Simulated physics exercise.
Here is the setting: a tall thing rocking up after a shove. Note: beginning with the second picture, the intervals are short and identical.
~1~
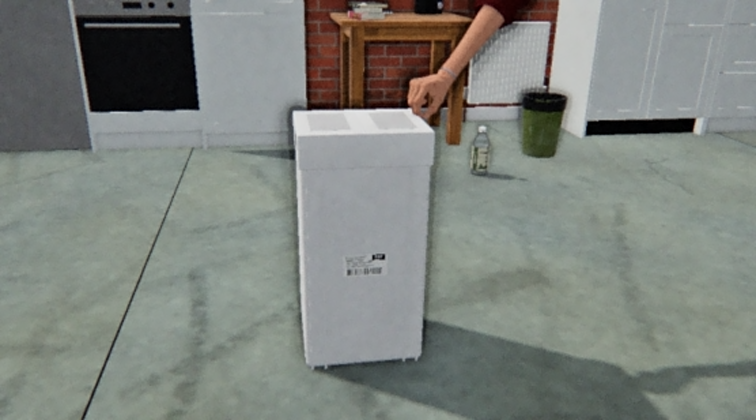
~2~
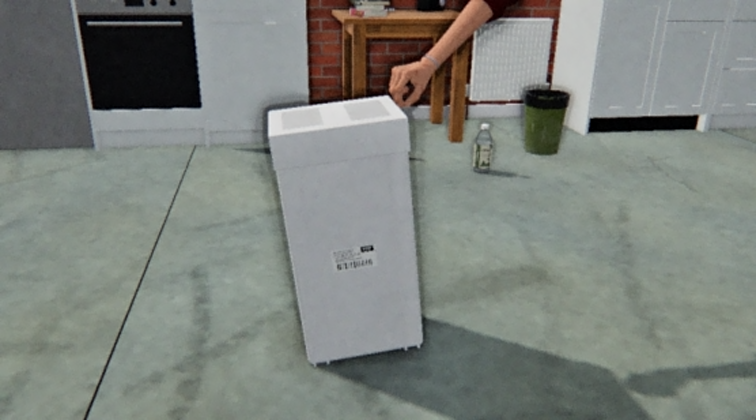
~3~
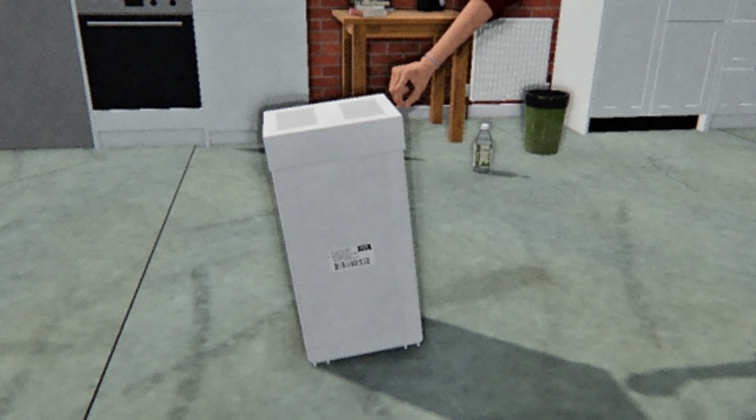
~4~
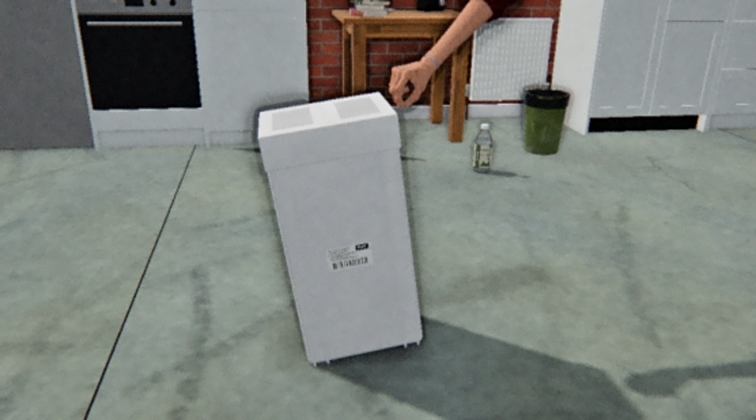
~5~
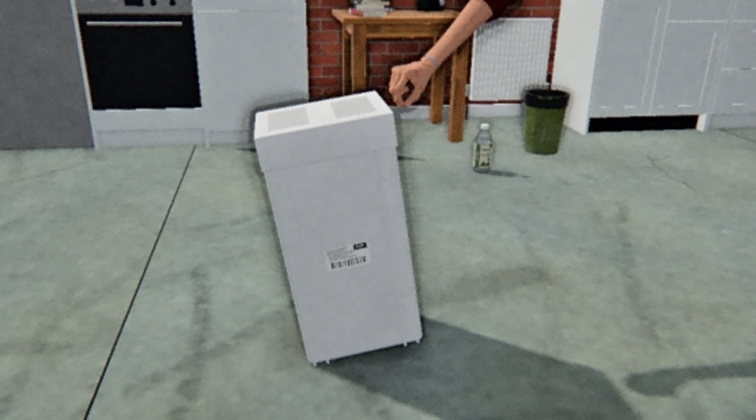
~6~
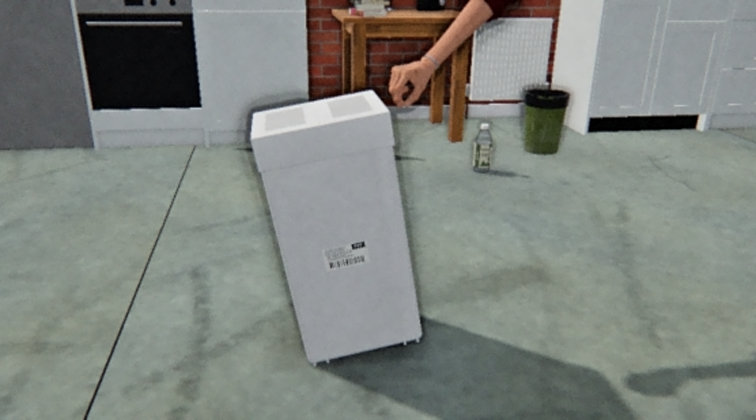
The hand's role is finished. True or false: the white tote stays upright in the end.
True.
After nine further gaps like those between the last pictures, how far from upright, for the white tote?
Estimated tilt from vertical: Some 10°.
Then, 0.28 s past the last view, white tote 4° off upright near (353, 232).
Then, 0.52 s past the last view, white tote 3° off upright near (369, 232).
Finally, the white tote rocks back upright, near (362, 235).
